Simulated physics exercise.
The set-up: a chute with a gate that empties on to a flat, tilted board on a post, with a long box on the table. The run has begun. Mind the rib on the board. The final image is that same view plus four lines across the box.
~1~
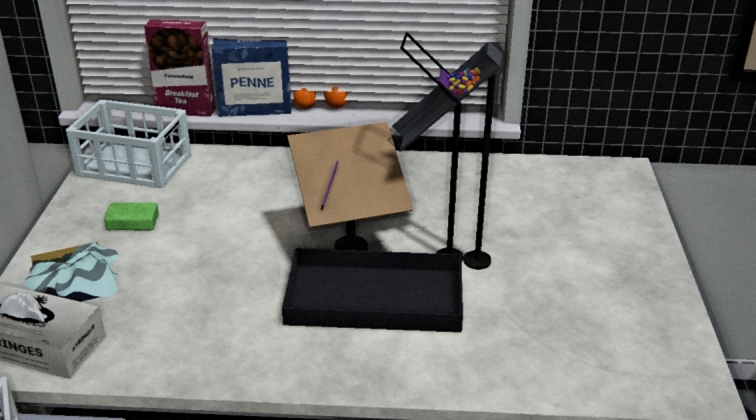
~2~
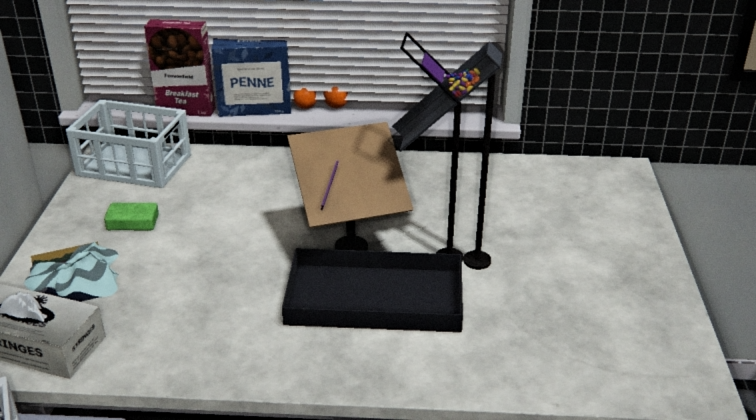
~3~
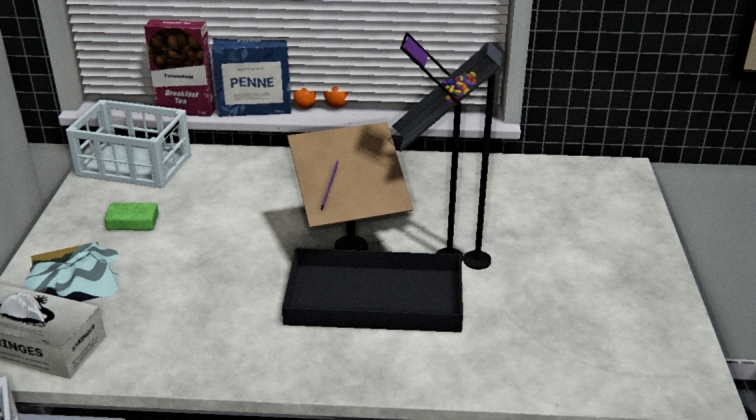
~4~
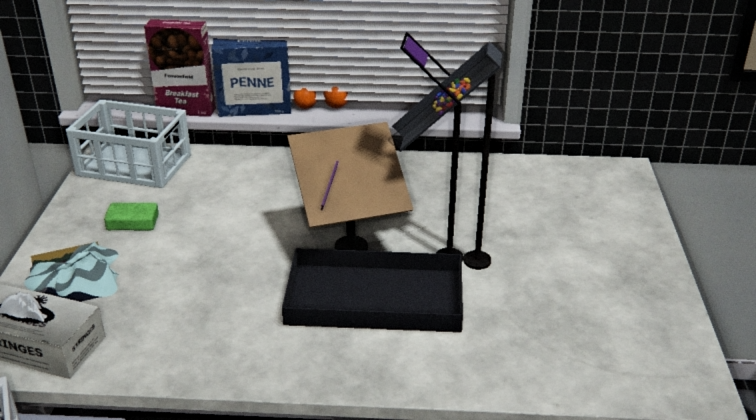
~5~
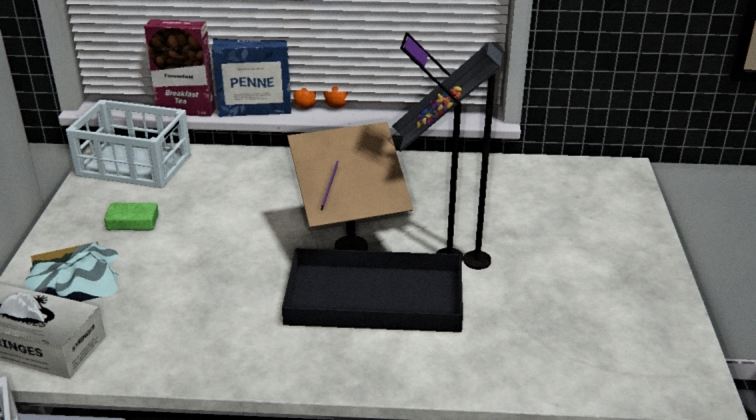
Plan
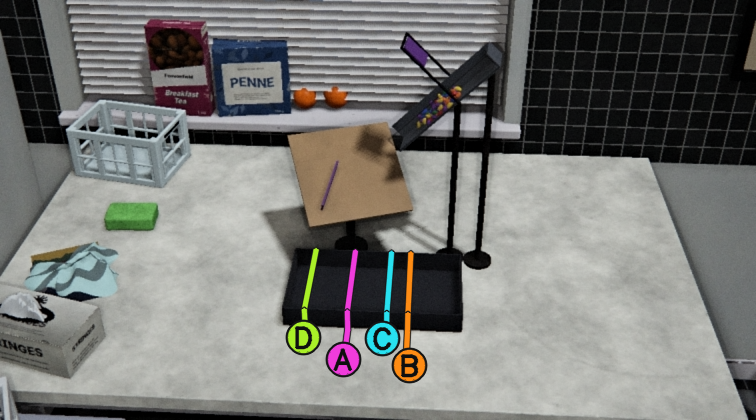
Black chute on tall posts above a tilted brown board, its purple gate swinging up and colourful jelly beans sliding down the chute.
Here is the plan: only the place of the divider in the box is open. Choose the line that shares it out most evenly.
Choose A.
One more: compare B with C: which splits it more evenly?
That is line C.
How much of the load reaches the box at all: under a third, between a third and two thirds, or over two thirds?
It is over two thirds.
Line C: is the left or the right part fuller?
The left side.
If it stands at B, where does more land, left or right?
More lands on the left.
On the marked copy, line A crosses the front rim at (347, 310); line B crosses the front rim at (407, 313); line C crosses the front rim at (386, 312); line D crosses the front rim at (304, 309).
With A, of what is caught, about half on the left of the divider, about half on the right.
With B, of what is caught, nearly all on the left of the divider, a stray few on the right.
With C, of what is caught, most on the left of the divider, a small part on the right.
With D, of what is caught, a stray few on the left of the divider, nearly all on the right.
